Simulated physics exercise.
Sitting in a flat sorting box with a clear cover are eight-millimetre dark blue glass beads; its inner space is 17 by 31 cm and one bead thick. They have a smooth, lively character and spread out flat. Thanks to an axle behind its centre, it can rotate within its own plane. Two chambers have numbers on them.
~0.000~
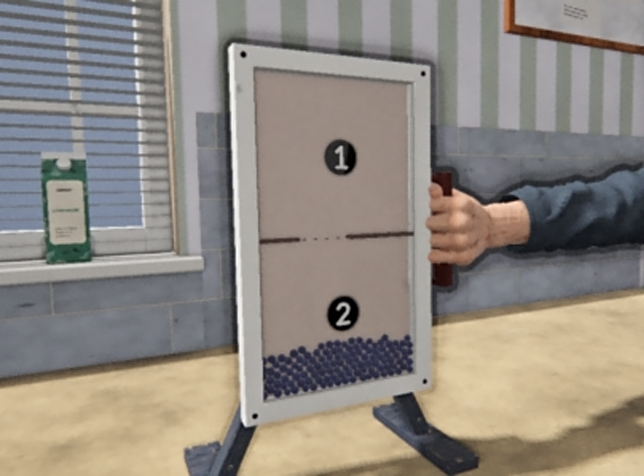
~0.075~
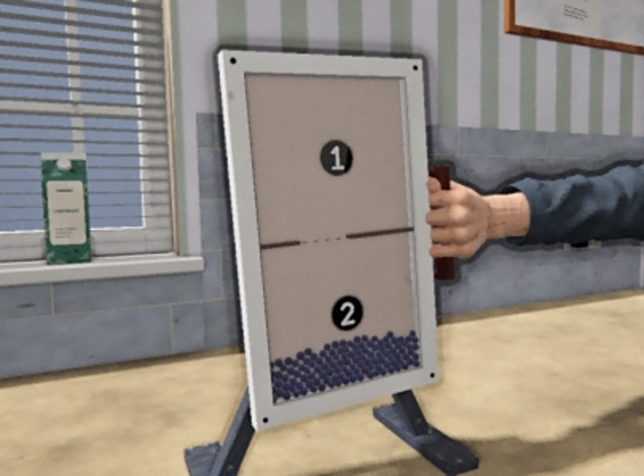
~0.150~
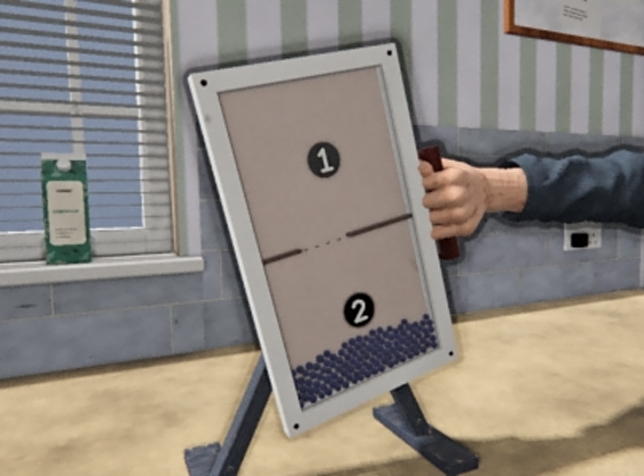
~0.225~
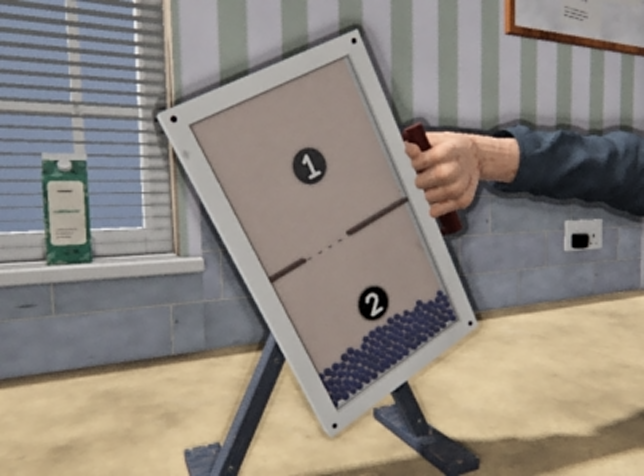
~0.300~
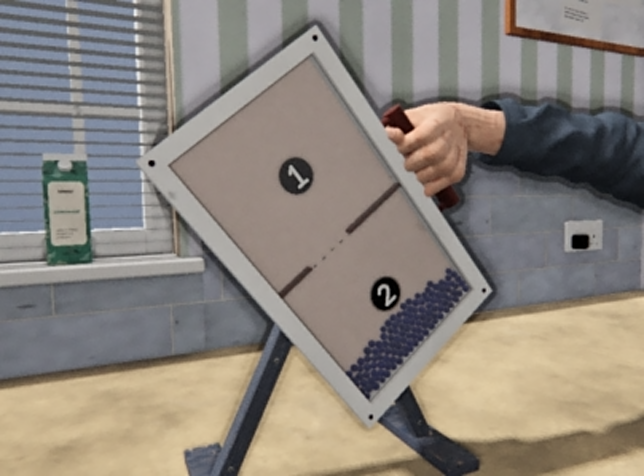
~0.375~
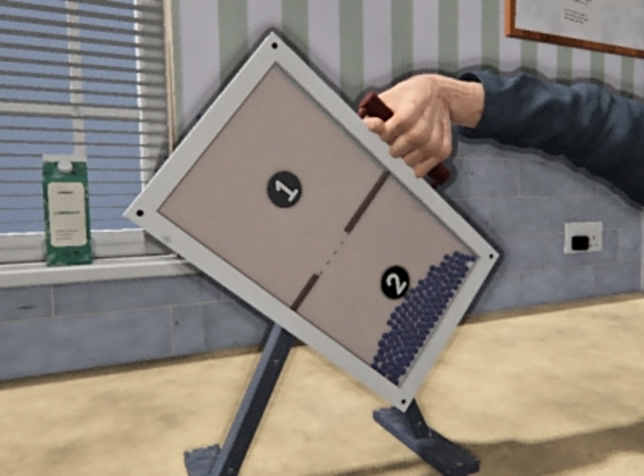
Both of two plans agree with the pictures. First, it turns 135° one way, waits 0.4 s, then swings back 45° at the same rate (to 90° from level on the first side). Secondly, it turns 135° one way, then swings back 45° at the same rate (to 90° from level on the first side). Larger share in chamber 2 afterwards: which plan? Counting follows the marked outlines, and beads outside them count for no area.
Second.
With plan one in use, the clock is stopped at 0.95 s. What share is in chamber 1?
I'd say close to 15 in a hundred.
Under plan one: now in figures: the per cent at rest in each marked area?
Final shares - chamber 1: 45 %, chamber 2: 55 %.
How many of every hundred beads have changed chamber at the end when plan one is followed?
Around 45 per cent, give or take.
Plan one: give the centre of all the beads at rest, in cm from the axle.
Some 1 cm left and 7 cm below.
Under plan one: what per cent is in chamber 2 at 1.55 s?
It works out at roughly 55 %.
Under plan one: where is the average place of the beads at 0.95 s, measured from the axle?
About 7 cm right and 1 cm below.
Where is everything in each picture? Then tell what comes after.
Level; about 120 beads; beads centred (341, 364); top one (352, 341); no. 1 (340, 157), no. 2 (343, 313), in the first frame.
Turned 3° anticlockwise; beads centred (348, 363); top one (390, 334), in the second frame.
Turned 13° anticlockwise; beads centred (367, 357); top one (426, 317); wall ends (257, 264) to (299, 251), (349, 235) to (411, 215), in the third frame.
Turned 26° anticlockwise; beads centred (390, 345); top one (440, 293), in the fourth frame.
Turned 38° anticlockwise; beads centred (408, 329); top one (449, 271), in the fifth frame.
Turned 51° anticlockwise; beads centred (421, 314); top one (456, 254); no. 1 (285, 190), no. 2 (395, 283), in the sixth frame.
Plan one. After 0.95 s, it stands 135° anticlockwise; the beads' middle is 7 cm right of and 1 cm below the centre; no. 1, 15 %, no. 2, 85 %.
After 1.55 s, it stands 113° anticlockwise; the beads' middle is in line with and 7 cm below the centre; no. 1, 45 %, no. 2, 55 %.
After 1.76 s, it stands 90° anticlockwise; the beads' middle is 2 cm left of and 7 cm below the centre; no. 1, 45 %, no. 2, 55 %.
At rest by 2.7 s, it stands 90° anticlockwise; no. 1, 45 %, no. 2, 55 %.
Plan two would end with no. 1, 30 %, no. 2, 70 %.
